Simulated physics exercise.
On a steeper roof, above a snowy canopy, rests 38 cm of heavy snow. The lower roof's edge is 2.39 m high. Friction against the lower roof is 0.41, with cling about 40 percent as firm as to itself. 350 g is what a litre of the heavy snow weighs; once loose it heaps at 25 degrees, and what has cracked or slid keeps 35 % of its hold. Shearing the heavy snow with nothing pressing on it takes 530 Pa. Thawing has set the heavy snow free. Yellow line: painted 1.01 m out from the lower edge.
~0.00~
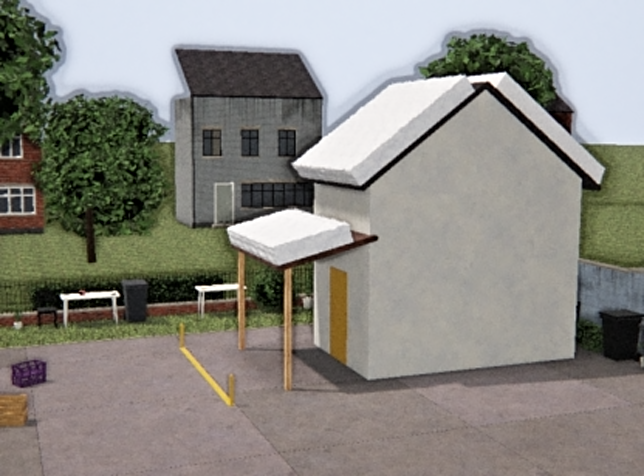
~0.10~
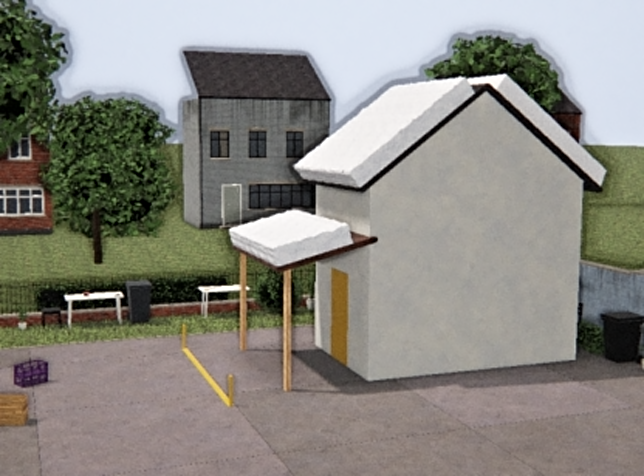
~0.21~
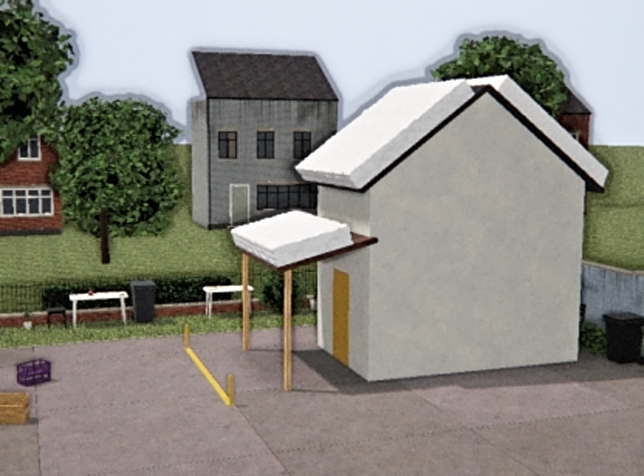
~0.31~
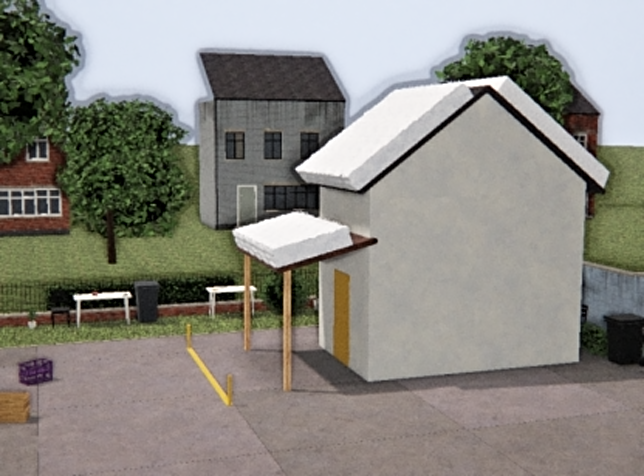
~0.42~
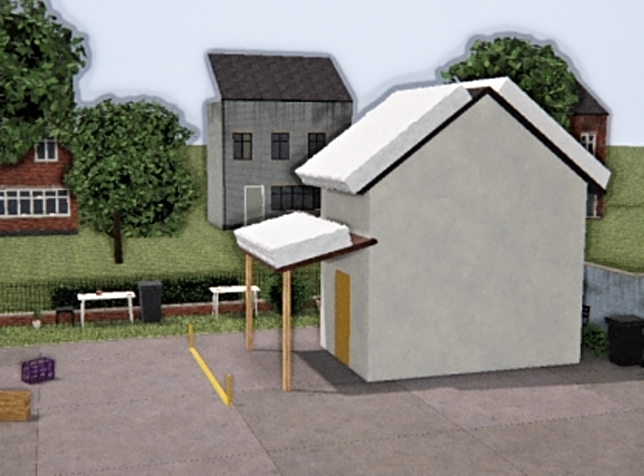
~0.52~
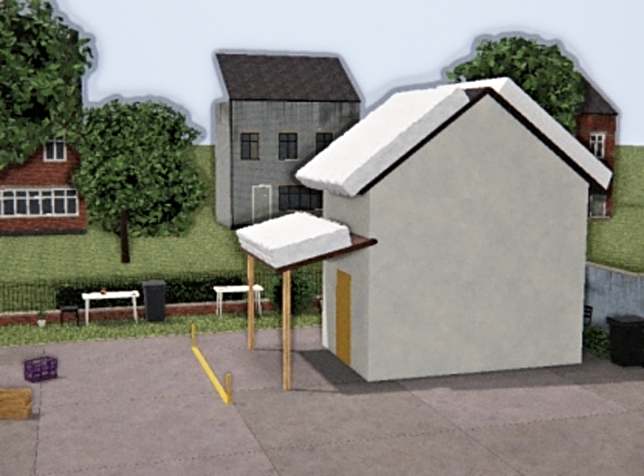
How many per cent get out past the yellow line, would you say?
I would say 43 percent.
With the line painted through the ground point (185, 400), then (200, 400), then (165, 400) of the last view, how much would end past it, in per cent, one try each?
First try around 25 per cent, second around 30 per cent, third around 20 per cent.
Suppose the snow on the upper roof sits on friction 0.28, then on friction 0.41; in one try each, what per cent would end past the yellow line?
First try 60 per cent, second try 55 per cent.
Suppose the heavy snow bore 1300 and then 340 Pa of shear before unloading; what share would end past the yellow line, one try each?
10 %, then 50 %.
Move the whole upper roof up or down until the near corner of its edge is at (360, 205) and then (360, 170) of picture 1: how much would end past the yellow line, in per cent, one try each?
Try 1: Near 25 %; try 2: Near 50 %.
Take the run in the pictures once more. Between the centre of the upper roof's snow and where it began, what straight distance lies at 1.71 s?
I'd put it near 1.8 m.
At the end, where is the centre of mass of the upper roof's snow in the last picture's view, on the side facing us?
The middle sits at about (221, 347).
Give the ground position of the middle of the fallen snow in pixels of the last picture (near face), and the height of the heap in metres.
You'd find it near (200, 400), piled some 0.5 m high.
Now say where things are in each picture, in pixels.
The first frame shows front end of the heavy snow at (359, 165).
The second frame shows front end of the heavy snow at (358, 167), its middle shifted 7 mm.
The third frame shows front end of the heavy snow at (358, 168), its middle shifted 2.7 cm.
The fourth frame shows front end of the heavy snow at (356, 170), its middle shifted 6.1 cm, 2 % of it past the upper edge, in one piece.
The fifth frame shows front end of the heavy snow at (353, 189), its middle shifted 11 cm, 4 % of it past the upper edge, in one piece.
The sixth frame shows front end of the heavy snow at (351, 184), its middle shifted 18 cm, 6 % of it past the upper edge, in one piece.
By 1.07 s, none is below the lower edge and 0 % is past the line.
By 1.71 s, none is below the lower edge and 0 % is past the line.
By 2.36 s, 13 % is below the lower edge and 0 % is past the line.
By 3.00 s, 56 % is below the lower edge and 33 % is past the line.
By 4.50 s, at the end, 67 % is below the lower edge and 43 % is past the line.
